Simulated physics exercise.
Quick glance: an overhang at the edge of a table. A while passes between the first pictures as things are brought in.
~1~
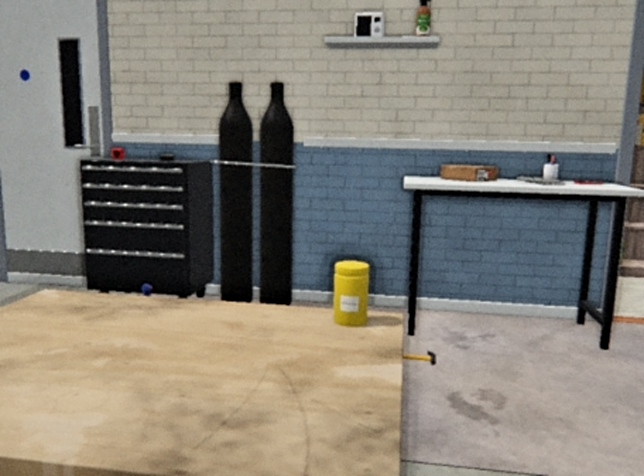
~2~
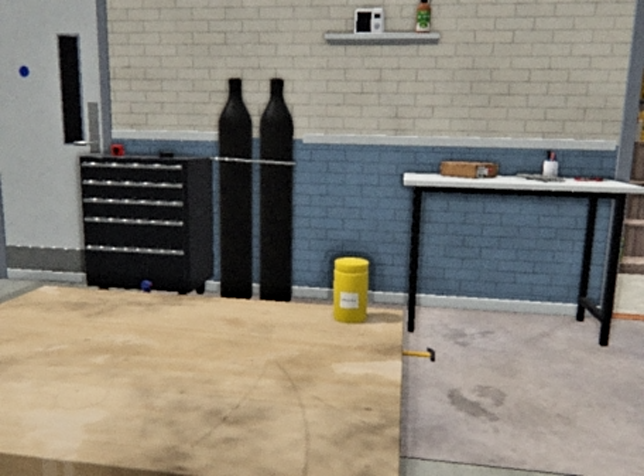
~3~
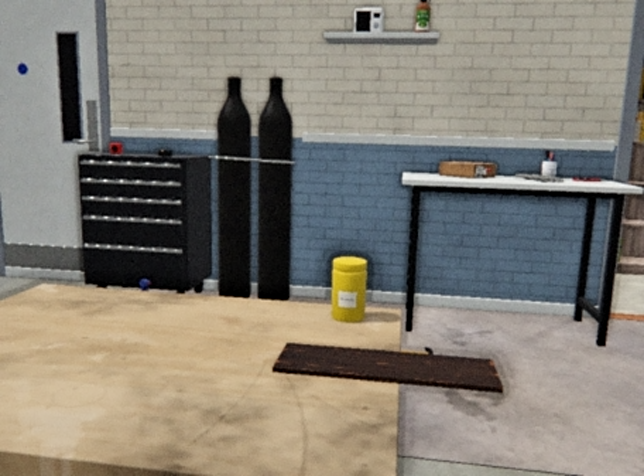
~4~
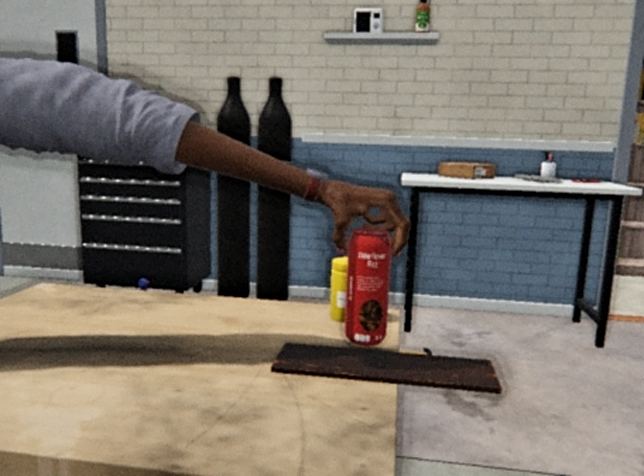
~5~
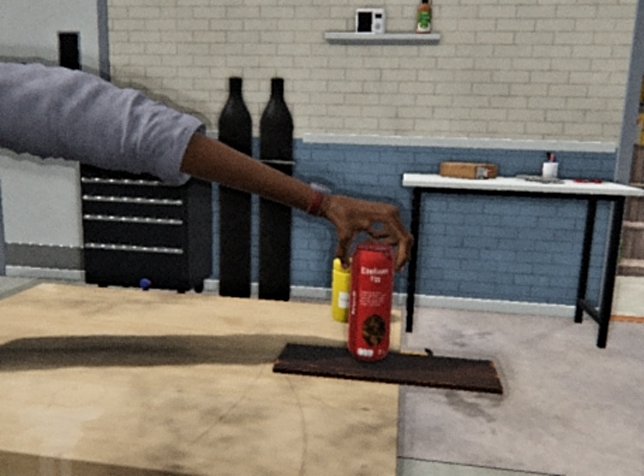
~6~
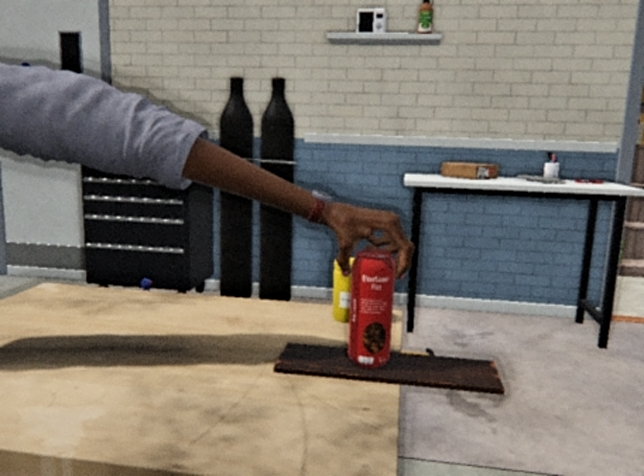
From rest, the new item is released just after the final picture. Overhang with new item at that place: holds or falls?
It stays there.
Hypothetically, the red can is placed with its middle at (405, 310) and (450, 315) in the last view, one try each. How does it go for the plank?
First case: It stays put; second case: It topples.
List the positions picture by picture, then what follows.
In the first picture, the last thing is not in view yet.
In the second picture, the last thing is not in view yet.
In the third picture, the last thing is not in view yet; black plank (386, 365).
In the fourth picture, on its way; red can (368, 287); black plank (384, 366).
In the fifth picture, on its way; red can (371, 301); black plank (386, 366).
In the sixth picture, set down, still held; red can (371, 309); black plank (387, 366).
Then, 0.40 s past the last view, nothing moves.
Then, 1.10 s past the last view, red can resting near (371, 309).
Finally, all 3 still in place. Final places as the last picture's camera would see them, red can near (371, 309). The plank keeps its balance.
